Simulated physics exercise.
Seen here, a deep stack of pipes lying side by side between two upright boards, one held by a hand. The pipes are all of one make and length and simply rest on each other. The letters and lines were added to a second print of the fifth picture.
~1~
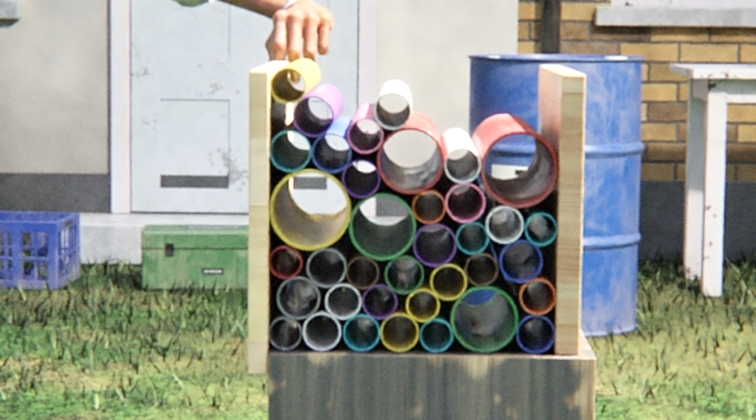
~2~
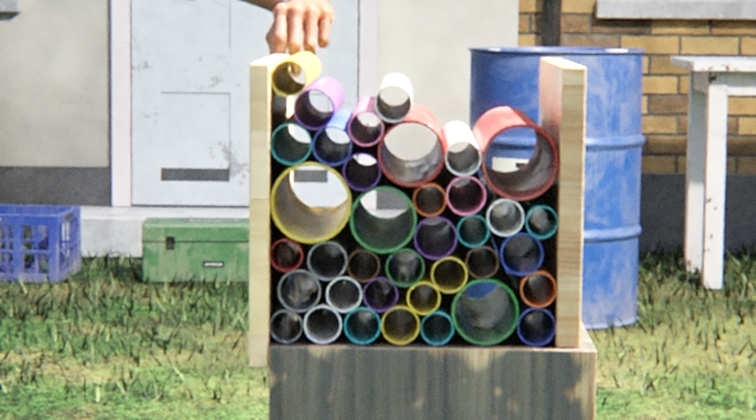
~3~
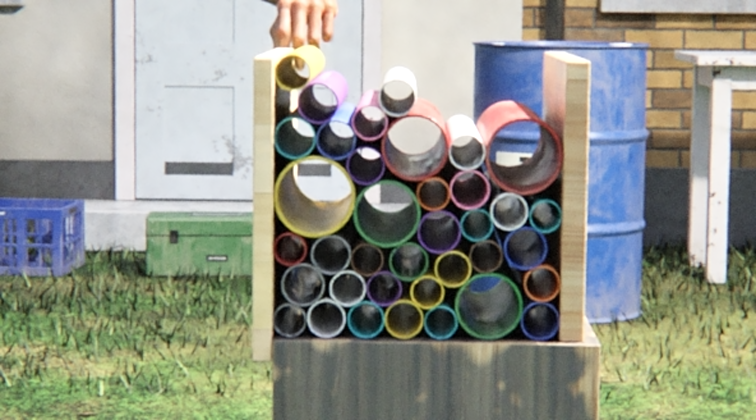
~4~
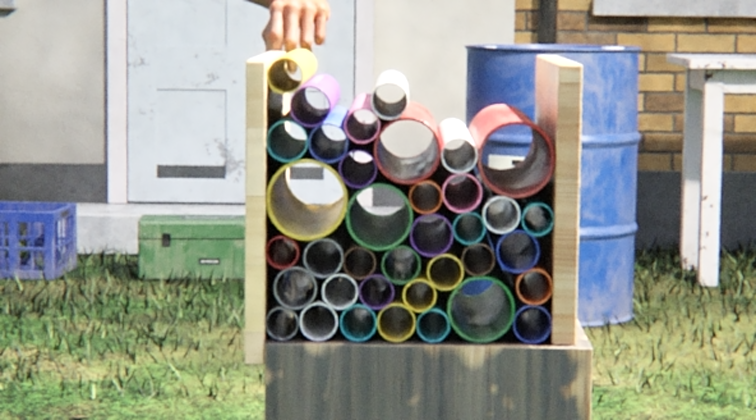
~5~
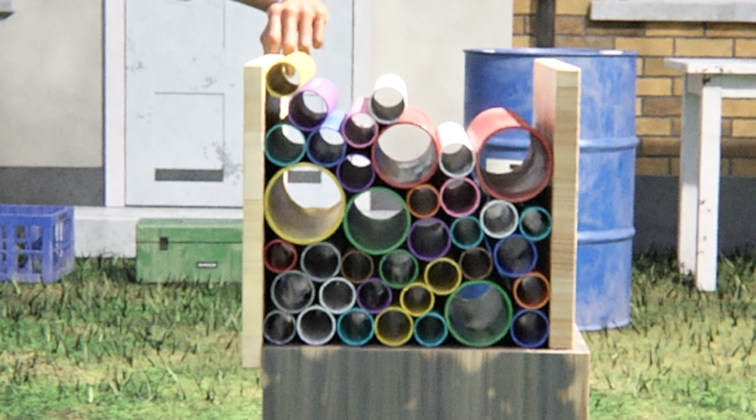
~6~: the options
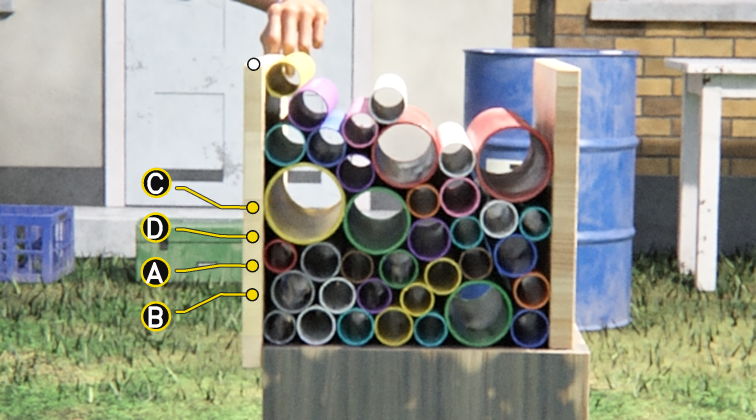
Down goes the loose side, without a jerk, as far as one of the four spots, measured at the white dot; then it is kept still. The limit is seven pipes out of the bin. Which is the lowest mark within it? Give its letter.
Down to A.
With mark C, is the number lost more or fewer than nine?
Fewer than nine.
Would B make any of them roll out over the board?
At B: Yes.
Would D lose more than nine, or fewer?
It loses fewer than nine.
On the marked copy, A at (253, 266); B at (253, 295); C at (253, 208); D at (253, 237); the white dot at (254, 65).
Following A. Soon after the start, top of the board (264, 150).
Later, top of the board (263, 247).
In the end, top of the board (263, 265), three out over the board.
As for the rest, B more than seven out over the board; C three out over the board; D three out over the board.
